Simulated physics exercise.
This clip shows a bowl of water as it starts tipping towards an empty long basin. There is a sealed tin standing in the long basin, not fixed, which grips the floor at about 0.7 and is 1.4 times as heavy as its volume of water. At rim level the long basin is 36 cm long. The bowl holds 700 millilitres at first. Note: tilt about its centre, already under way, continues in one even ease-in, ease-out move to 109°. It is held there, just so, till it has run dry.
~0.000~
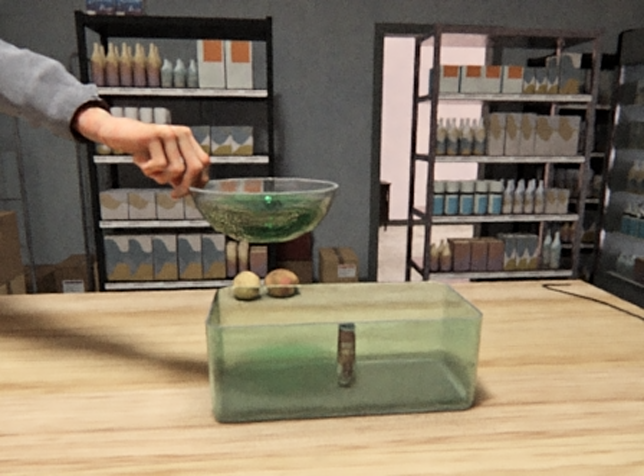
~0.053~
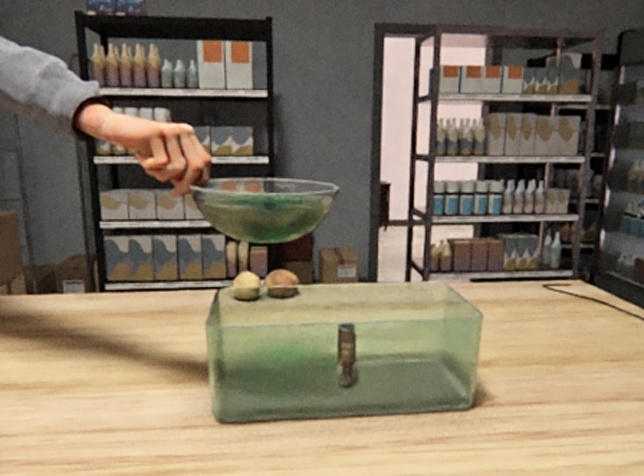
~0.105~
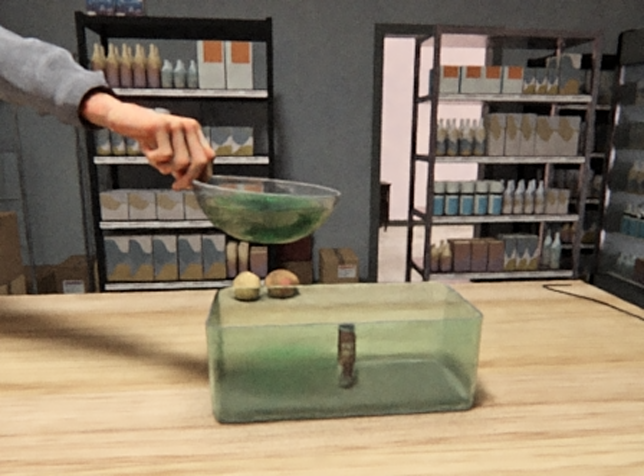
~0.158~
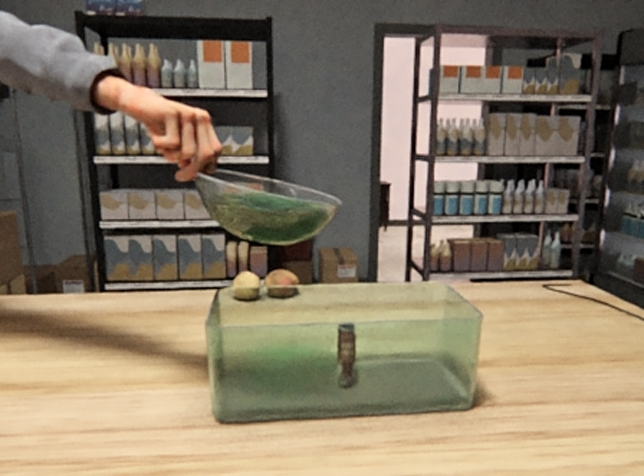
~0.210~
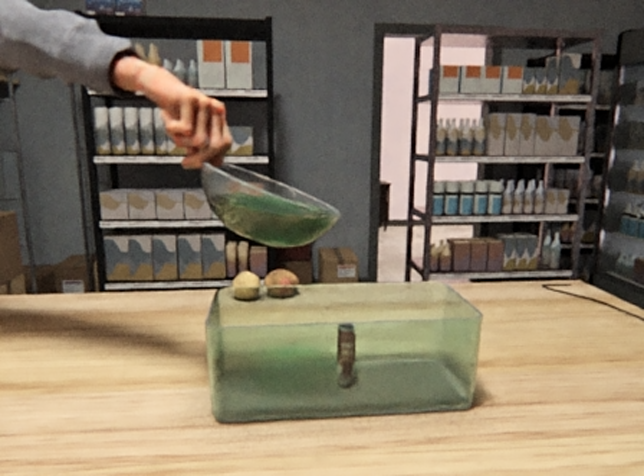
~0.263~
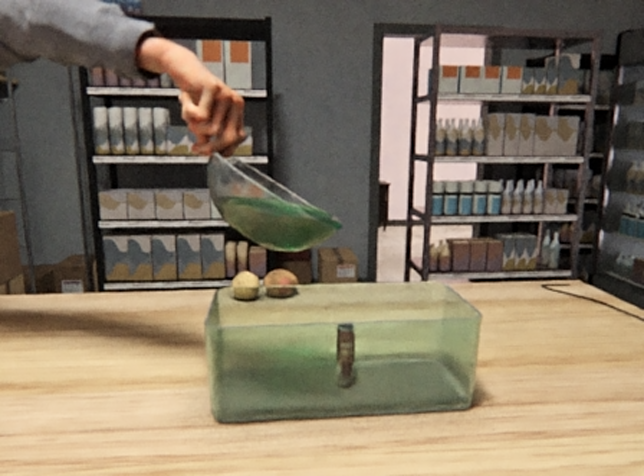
The video shows a hand holding a clear glass bowl of green-tinted liquid above a long transparent basin on a wooden table, then raising the bowl's left side so that it tilts steadily down to the right.
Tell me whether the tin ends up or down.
Up.
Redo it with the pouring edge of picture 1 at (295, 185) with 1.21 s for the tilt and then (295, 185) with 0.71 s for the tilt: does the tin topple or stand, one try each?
Run one: It does not tip. Run two: It tumbles.
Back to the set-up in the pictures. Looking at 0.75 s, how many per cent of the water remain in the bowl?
Near 0 in a hundred.
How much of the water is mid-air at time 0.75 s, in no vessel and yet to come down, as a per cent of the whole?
Something like 3 per cent is in the air then.
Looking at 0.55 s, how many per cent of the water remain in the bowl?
Around 2 in a hundred.
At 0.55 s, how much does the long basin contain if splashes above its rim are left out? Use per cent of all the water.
About 80 per cent.
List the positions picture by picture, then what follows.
Tilt 0°; pouring edge (337, 186); surface from (200, 203) to (328, 202); the long basin's rim runs from (212, 307) to (463, 299); the tin's top is at (347, 329), in the first frame.
Tilt 2°; pouring edge (337, 189); surface from (201, 203) to (328, 204), in the second frame.
Tilt 6°; pouring edge (339, 194); surface from (202, 200) to (329, 206), in the third frame.
Tilt 13°; pouring edge (340, 203); surface from (205, 198) to (332, 209), in the fourth frame.
Tilt 22°; pouring edge (339, 215); surface from (210, 197) to (335, 213), in the fifth frame.
Tilt 33°; pouring edge (336, 228); surface from (216, 198) to (327, 214); 3 per cent is over the edge, in the sixth frame.
Then, 0.55 s in, the tilt is 95° and 2 per cent is still to pour; the tin stands where it began.
Then, 0.75 s in, the tilt is 109° and 0 per cent is still to pour; the tin stands where it began.
Then, 0.97 s in, the tilt is 109° and 0 per cent is still to pour; the tin stands where it began.
Then, 1.21 s in, the tilt is 109° and 0 per cent is still to pour; the tin stands where it began.
Finally, the tin stands where it began.
